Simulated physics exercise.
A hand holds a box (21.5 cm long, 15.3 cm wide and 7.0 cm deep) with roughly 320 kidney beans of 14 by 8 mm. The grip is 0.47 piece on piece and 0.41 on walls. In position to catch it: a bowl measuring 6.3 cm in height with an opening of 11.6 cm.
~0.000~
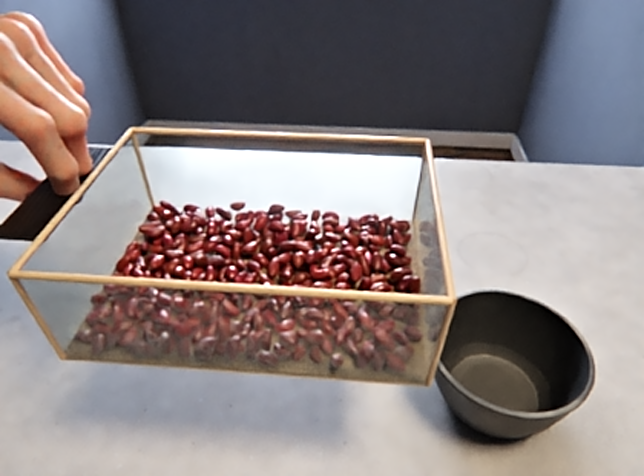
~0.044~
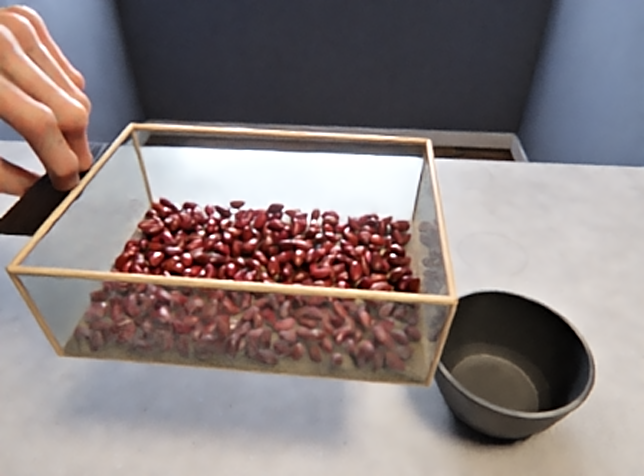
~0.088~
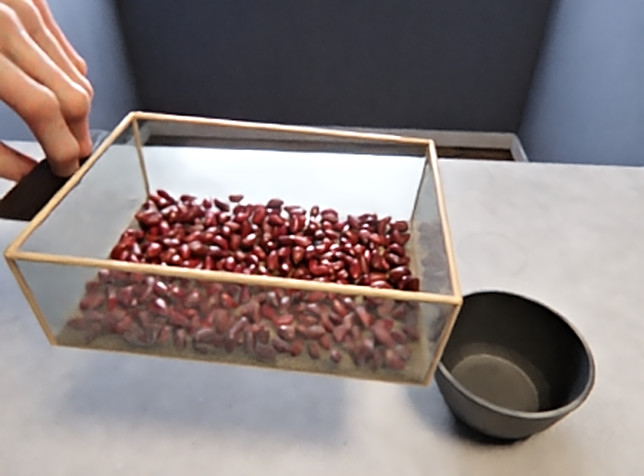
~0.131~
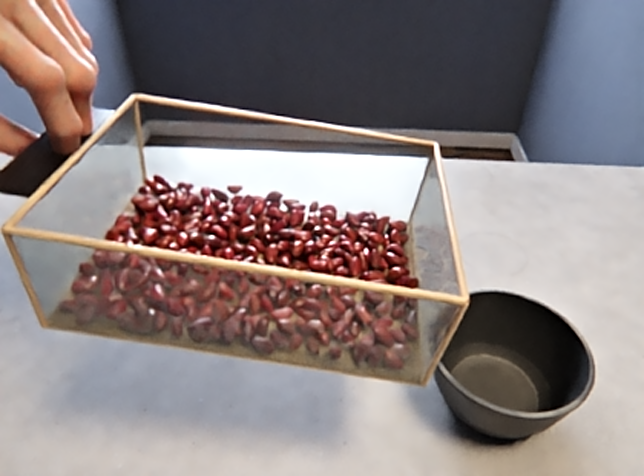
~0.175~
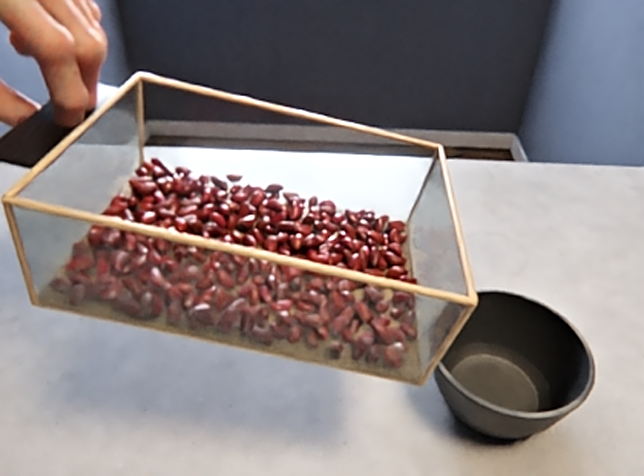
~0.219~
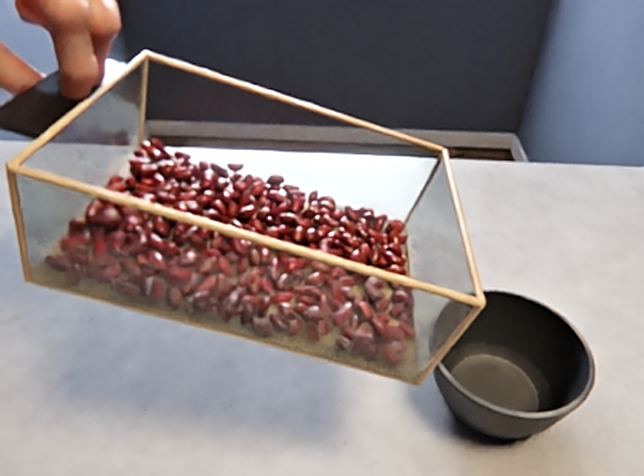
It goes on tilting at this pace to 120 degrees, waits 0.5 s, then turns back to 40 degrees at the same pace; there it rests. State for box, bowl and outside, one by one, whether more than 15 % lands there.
Box: It does not; bowl: It does; outside: It does.
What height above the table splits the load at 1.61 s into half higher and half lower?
About 2 cm.
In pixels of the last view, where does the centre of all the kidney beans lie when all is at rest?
Roughly (497, 367).
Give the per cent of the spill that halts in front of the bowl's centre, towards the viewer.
About 20 per cent.
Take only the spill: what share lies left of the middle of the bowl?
Spill share: Around 40 per cent.
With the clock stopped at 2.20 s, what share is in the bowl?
Roughly 70 percent has arrived by that moment.
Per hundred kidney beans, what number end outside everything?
Around 30 percent.
Then, at 0.98 s, tilt 99 degrees; box 90 %, bowl 5 %, in the air 5 %; middle of all pieces near (438, 260).
After 1.61 s, tilt 120 degrees; bowl 70 %, outside 30 %; middle of all pieces near (497, 359).
After 2.20 s, tilt 77 degrees; bowl 70 %, outside 30 %; middle of all pieces near (499, 359).
After 2.75 s, tilt 40 degrees; bowl 70 %, outside 30 %; middle of all pieces near (499, 359).
By 3.0 s all is still; box 0 %, bowl 70 %, outside 30 %.
